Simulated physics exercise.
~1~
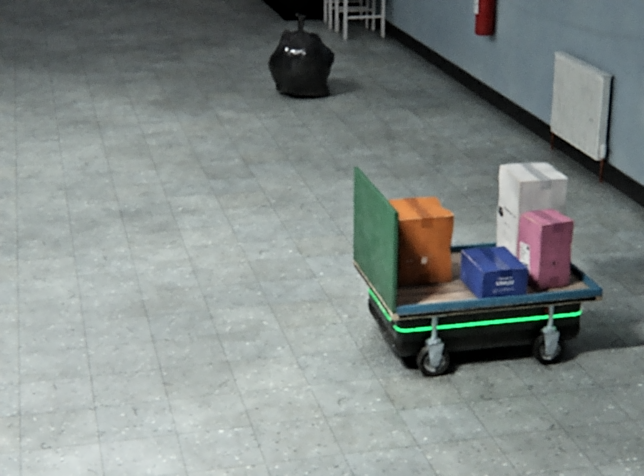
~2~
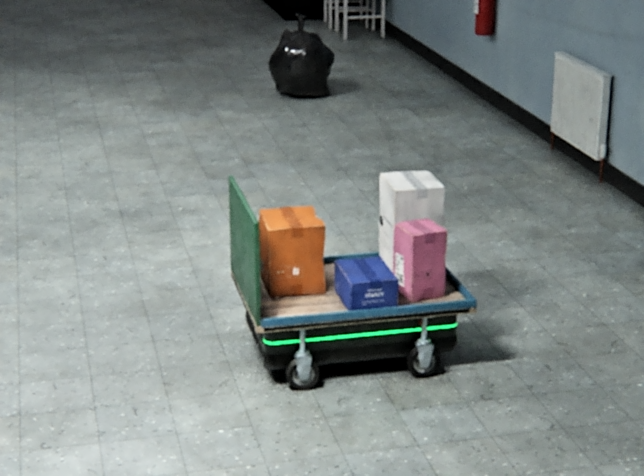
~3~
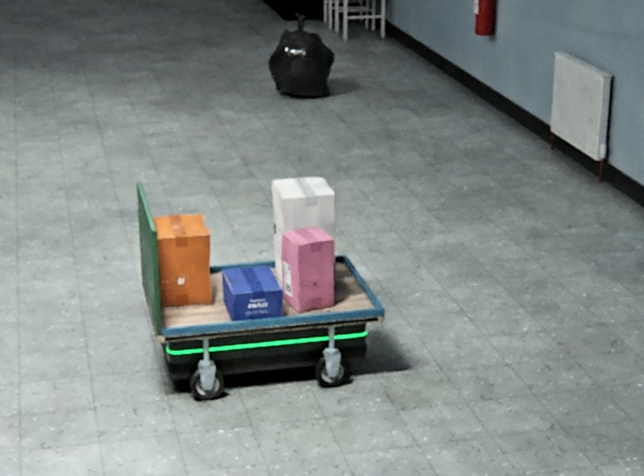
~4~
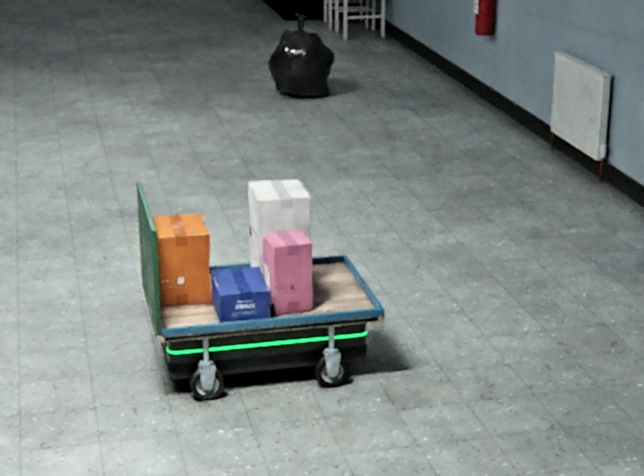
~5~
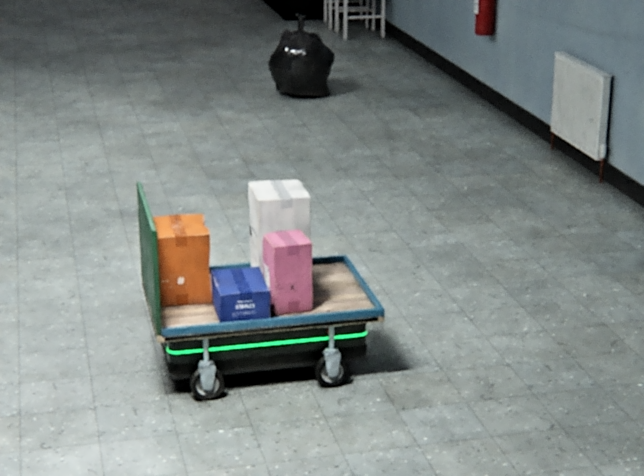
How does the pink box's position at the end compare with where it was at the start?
The pink box starts on the right side of the view, near the cart's right end. It ends farther left, a little left of the middle of the view, having also slid along the cart toward the green board and left bare deck to its right.
